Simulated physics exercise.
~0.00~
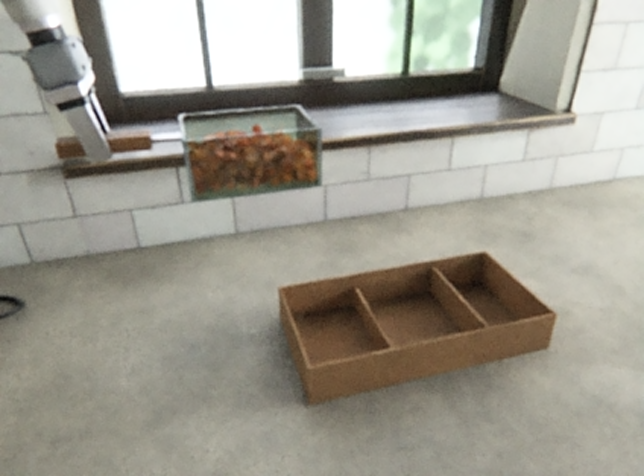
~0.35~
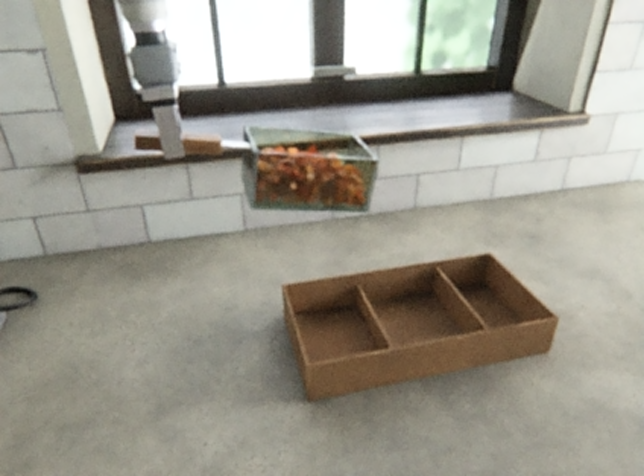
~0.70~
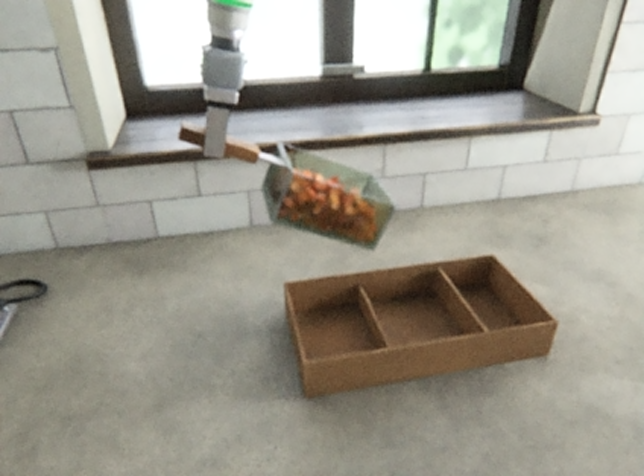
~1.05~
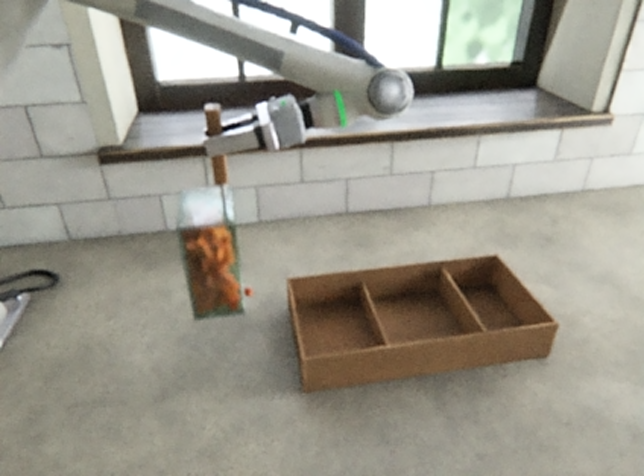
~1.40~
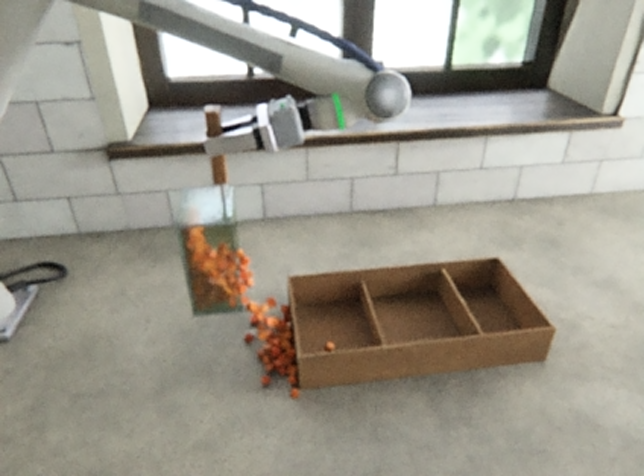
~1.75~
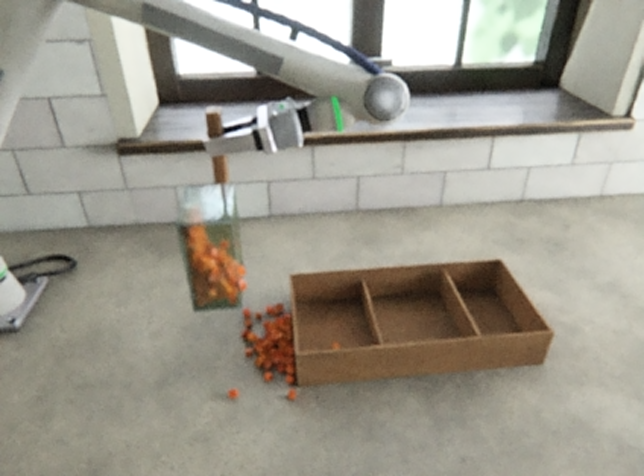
The clip opens with a robot arm holding a clear box of small orange-red pieces by a brown handle beside a window, with a wooden tray of three compartments on the grey counter. The arm carries the box to the right, then lowers it and begins tipping it toward the tray. It swings the box until it hangs upright below the grip, to the left of the tray. Pieces spill out and heap on the counter against the tray's left end. The box then stays still, many pieces still inside and the tray nearly empty.
